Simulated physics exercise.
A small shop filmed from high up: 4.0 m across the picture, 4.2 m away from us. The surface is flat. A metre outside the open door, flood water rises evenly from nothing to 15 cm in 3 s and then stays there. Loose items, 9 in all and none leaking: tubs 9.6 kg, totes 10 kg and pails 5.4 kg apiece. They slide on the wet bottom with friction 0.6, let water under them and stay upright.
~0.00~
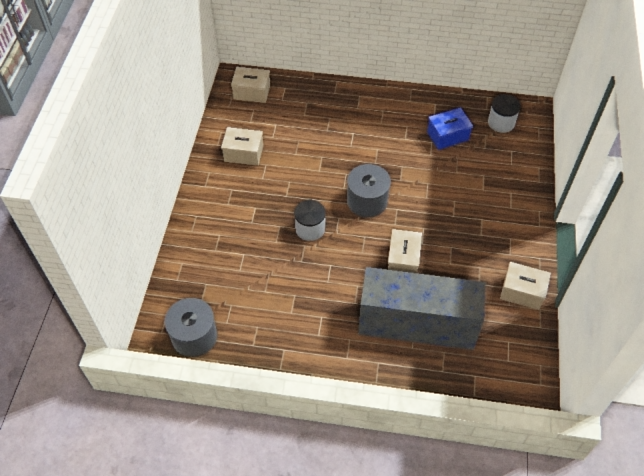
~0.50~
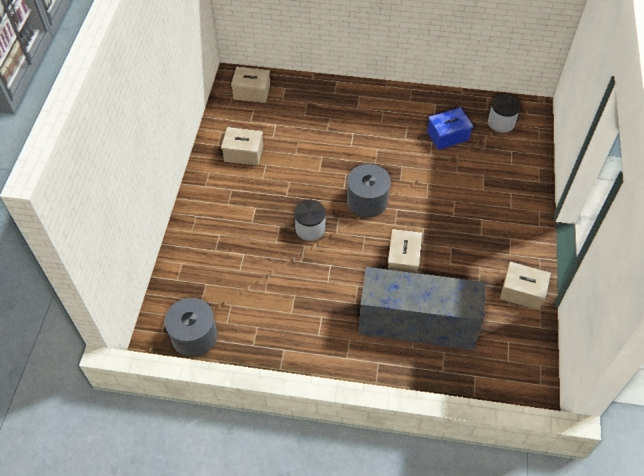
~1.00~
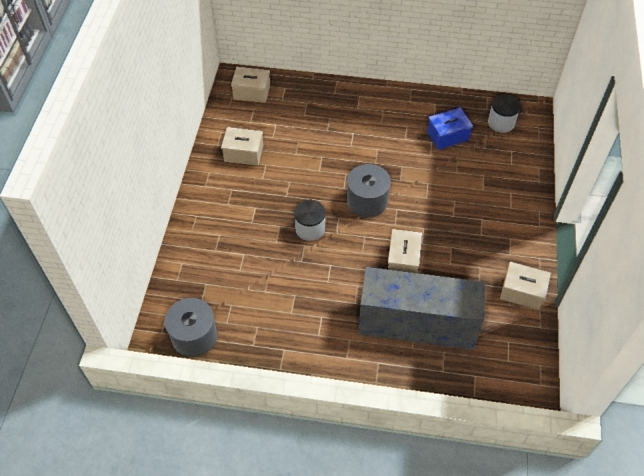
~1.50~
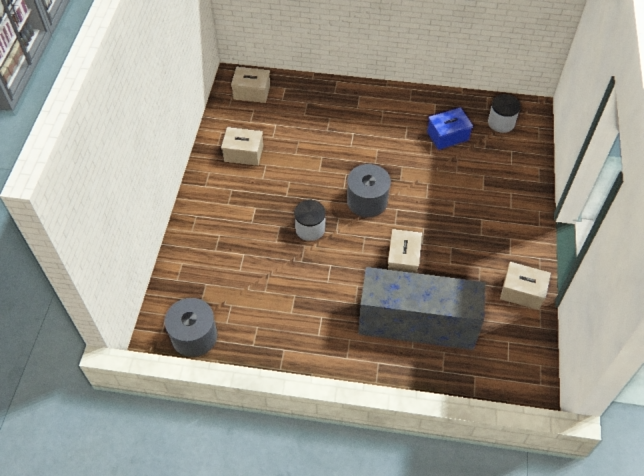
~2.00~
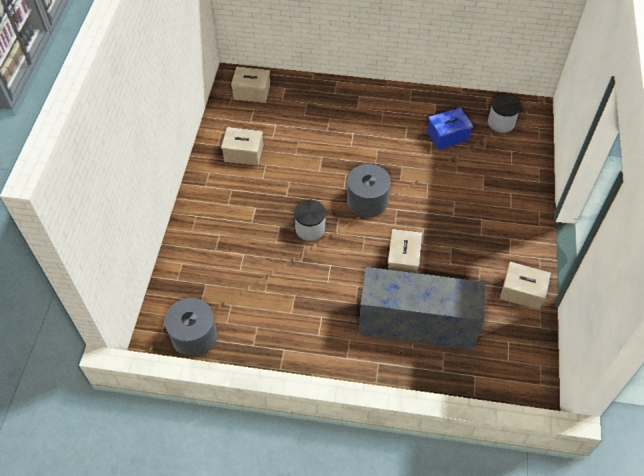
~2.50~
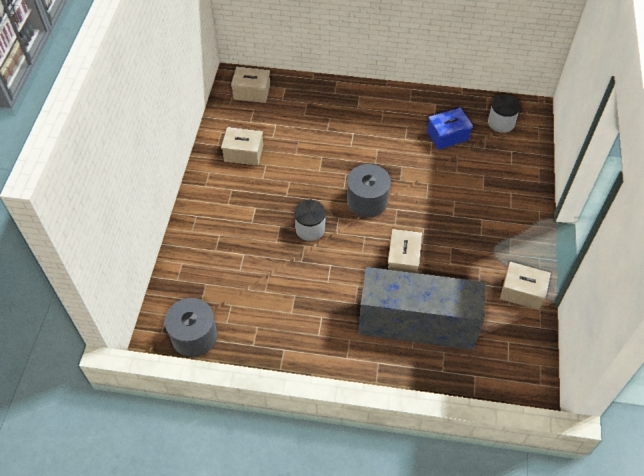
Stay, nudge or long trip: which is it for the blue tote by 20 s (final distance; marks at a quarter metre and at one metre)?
The blue tote barely shifts.
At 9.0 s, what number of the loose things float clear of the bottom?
I count 0.
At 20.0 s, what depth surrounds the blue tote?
Roughly 6 cm.
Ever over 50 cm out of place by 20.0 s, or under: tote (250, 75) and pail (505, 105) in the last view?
In turn: Past it, less.
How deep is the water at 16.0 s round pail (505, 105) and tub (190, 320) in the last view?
About 5 and 8 cm.
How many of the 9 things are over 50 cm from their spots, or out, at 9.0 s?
0 of them.
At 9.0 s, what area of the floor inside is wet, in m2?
Some 15 m2.
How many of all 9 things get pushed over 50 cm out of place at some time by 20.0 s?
That makes 7.
After 4.0 s the blue tote is near (451, 121), 0.0 m from its start, aground; 0 afloat.
After 9.0 s the blue tote is near (451, 121), 0.0 m from its start, aground; 0 afloat.
After 16.0 s the blue tote is near (451, 121), 0.0 m from its start, aground; 5 afloat.
After 20.0 s the blue tote is near (451, 121), 0.0 m from its start, aground; 8 afloat.
